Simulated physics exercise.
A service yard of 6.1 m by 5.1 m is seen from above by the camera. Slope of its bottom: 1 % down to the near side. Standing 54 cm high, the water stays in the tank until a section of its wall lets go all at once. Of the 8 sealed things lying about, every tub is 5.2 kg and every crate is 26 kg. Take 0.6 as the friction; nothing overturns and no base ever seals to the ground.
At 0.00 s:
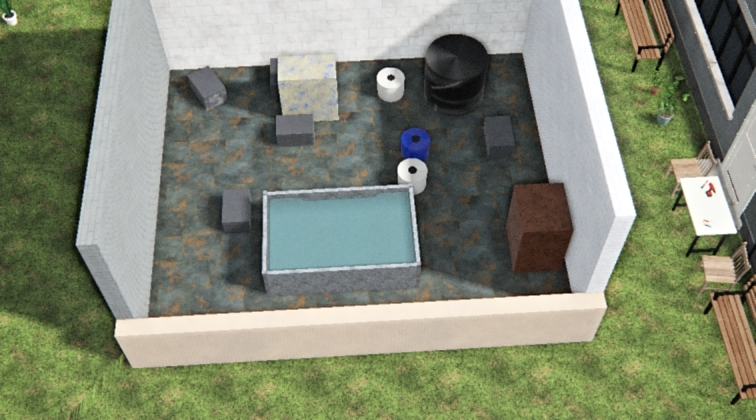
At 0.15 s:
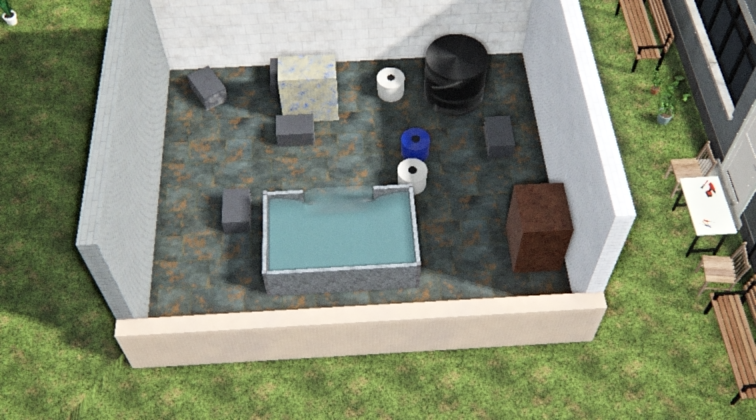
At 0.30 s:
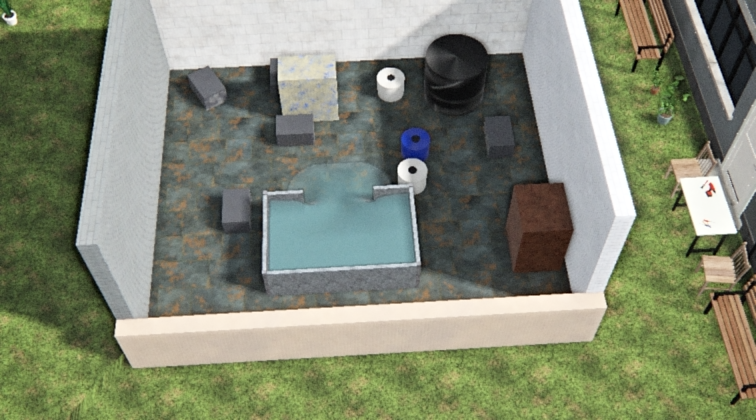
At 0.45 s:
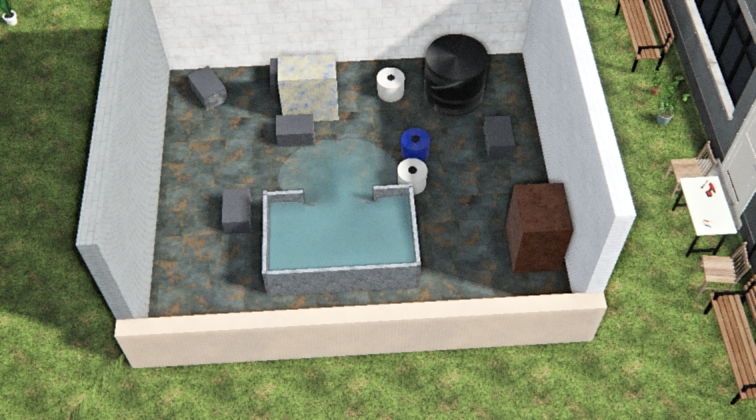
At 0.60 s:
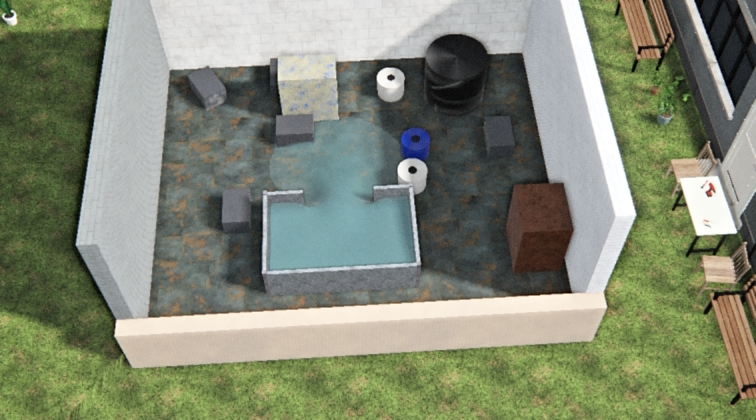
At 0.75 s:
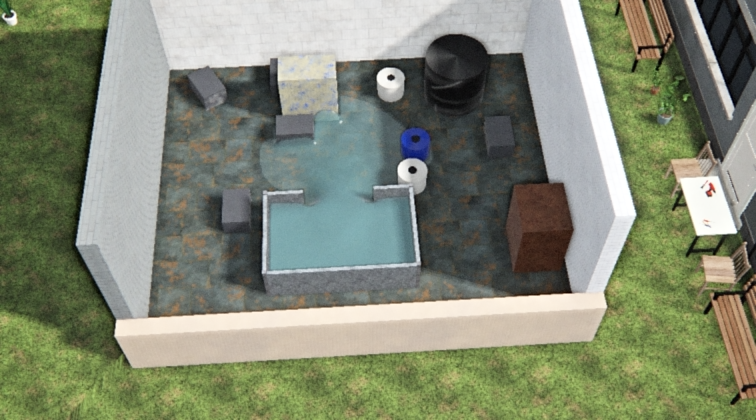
Water sits in a rectangular grey-walled tank inside a walled yard, then starts pouring through a gap that opens in the tank's far side. It fans out across the dark floor toward the back, reaching a grey block and spreading around it, while the tubs and crates stay still.
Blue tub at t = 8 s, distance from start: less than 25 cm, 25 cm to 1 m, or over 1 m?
Over 1 m.
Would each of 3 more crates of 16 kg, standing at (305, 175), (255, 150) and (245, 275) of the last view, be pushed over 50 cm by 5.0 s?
Lab note - in order: Above threshold / above threshold / below threshold.
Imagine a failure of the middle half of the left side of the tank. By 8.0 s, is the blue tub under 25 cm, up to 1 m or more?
So the blue tub keeps its position.
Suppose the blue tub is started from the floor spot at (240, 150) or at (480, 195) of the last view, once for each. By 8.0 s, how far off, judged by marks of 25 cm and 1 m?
Try one, it is swept a long way; try two, it is swept a long way.
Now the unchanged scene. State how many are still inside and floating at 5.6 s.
At that instant the tally stands at 2.
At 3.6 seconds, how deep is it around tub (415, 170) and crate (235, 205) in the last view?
1 and 0 cm.
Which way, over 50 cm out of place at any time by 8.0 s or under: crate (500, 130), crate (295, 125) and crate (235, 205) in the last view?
Taking them in order: Fell shy, exceeded and fell shy.
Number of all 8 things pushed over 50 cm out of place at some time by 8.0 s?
The total is 4.
After 1.6 s the blue tub is near (441, 135), 0.4 m from its start, aground; 1 afloat.
After 3.6 s the blue tub is near (456, 137), 0.6 m from its start, aground; 1 afloat.
After 5.6 s the blue tub is near (458, 185), 1.1 m from its start, aground; 2 afloat.
After 8.0 s the blue tub is near (440, 226), 1.7 m from its start, afloat; 1 afloat.
